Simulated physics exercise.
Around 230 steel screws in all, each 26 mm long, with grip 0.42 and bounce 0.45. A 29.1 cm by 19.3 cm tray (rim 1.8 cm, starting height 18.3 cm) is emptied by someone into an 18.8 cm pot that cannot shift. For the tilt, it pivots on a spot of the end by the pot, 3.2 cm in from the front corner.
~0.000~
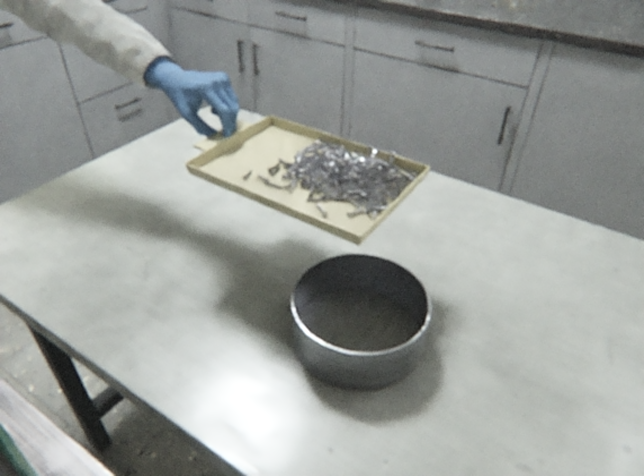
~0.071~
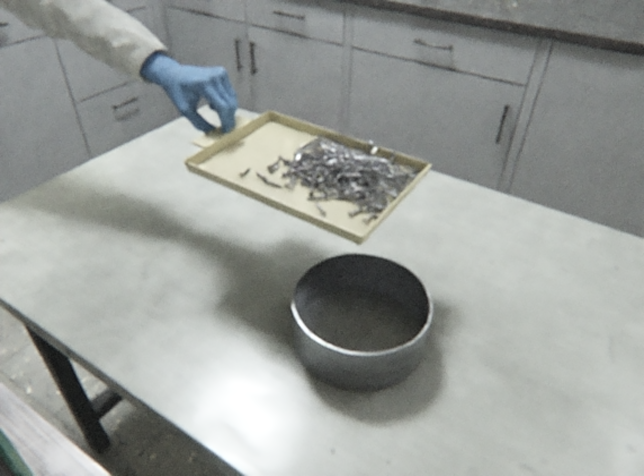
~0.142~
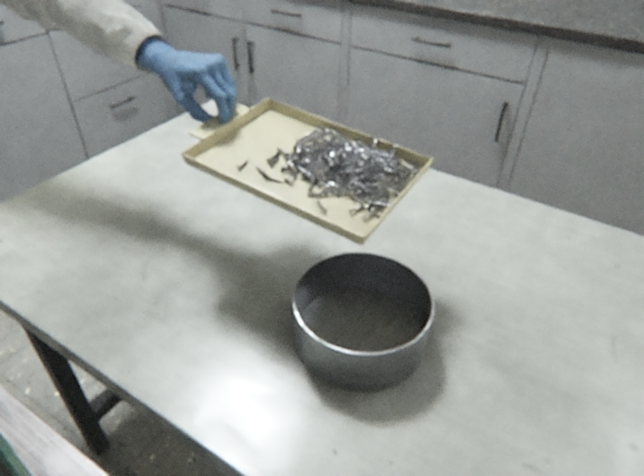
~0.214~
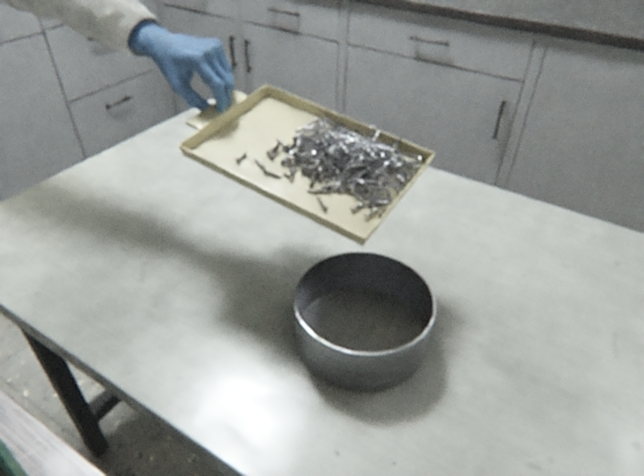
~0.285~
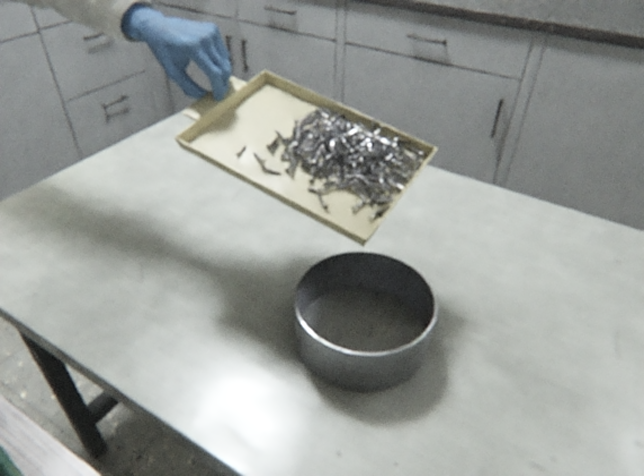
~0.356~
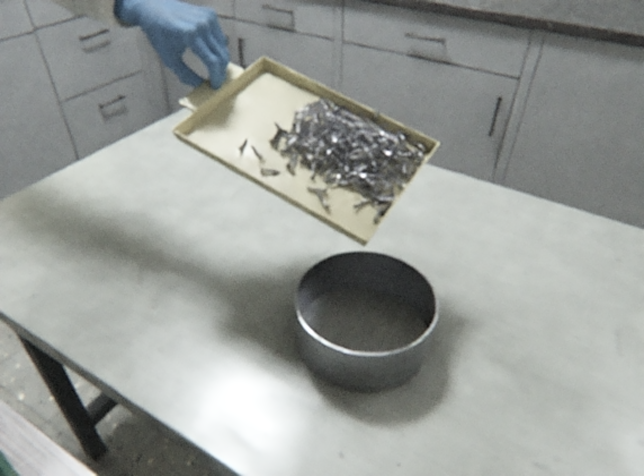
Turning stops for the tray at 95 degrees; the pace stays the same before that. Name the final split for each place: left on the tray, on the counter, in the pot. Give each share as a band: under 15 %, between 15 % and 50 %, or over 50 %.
Shares by band: Left on the tray under 15 %, counter under 15 %, pot over 50 %.
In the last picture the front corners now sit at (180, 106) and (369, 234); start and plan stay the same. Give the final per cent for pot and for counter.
Pot 55, counter 45.
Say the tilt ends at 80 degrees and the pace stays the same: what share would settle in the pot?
100 %.
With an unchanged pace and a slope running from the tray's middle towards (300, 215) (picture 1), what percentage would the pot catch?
That would be close to 90 per cent.
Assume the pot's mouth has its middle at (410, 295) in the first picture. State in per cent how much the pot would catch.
It would come to around 60 percent.
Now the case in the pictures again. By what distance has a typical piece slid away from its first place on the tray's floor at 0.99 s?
I'd say close to 8 centimetres.
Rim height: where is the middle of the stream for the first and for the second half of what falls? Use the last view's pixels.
Roughly (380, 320) to start, and after that (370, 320).
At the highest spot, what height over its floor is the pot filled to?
Some 4.0 cm above the floor.
After 0.99 s, tilt 54 degrees; the tray holds 95 %, the pot 0 %.
After 1.42 s, tilt 78 degrees; the tray holds 65 %, the pot 20 %.
After 1.92 s, tilt 95 degrees; the tray holds 0 %, the pot 100 %.
At rest (2.4 s), tray 0 %, counter 0 %, pot 100 %.
